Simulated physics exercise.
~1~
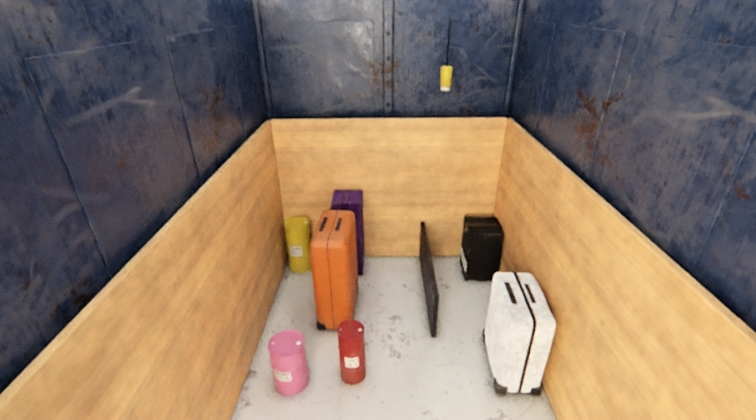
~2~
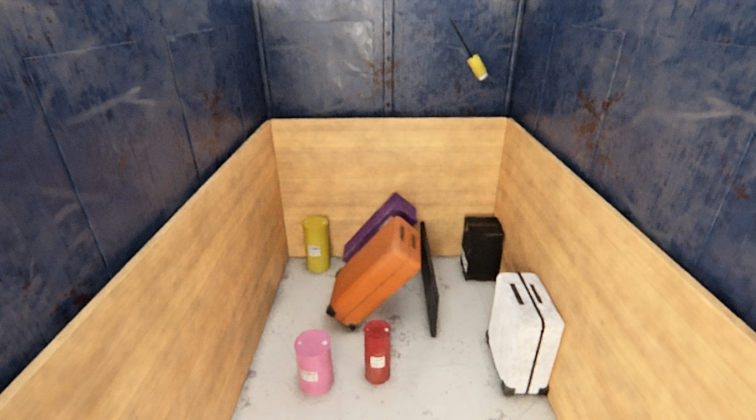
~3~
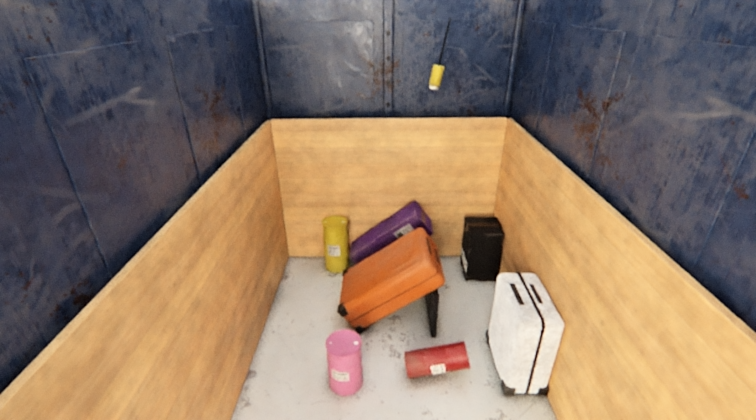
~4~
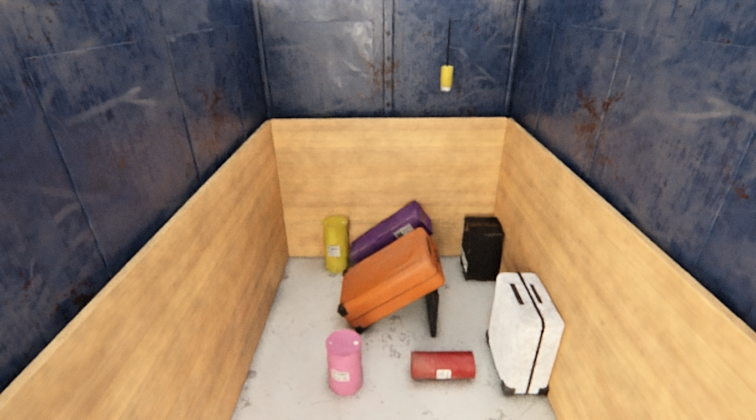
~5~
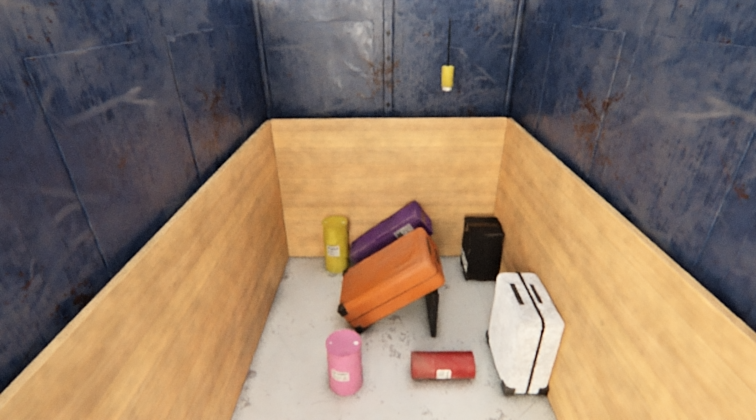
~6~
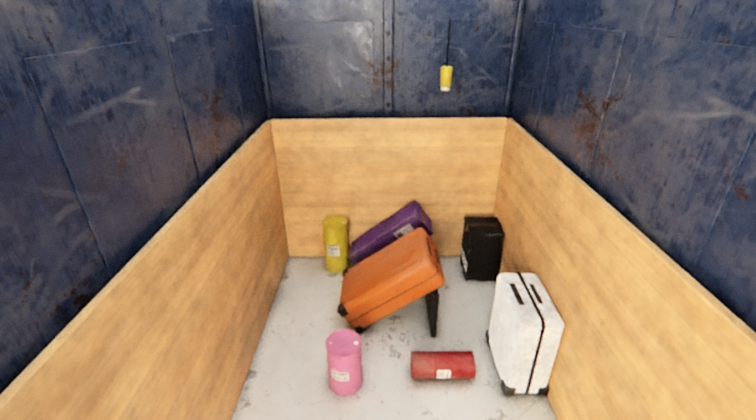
The orange and purple suitcases tipped over to the right and ended up leaning at a slant, while the pink and yellow canisters slid right but stayed upright and the red one toppled onto its side, as a hanging lamp swung and settled.
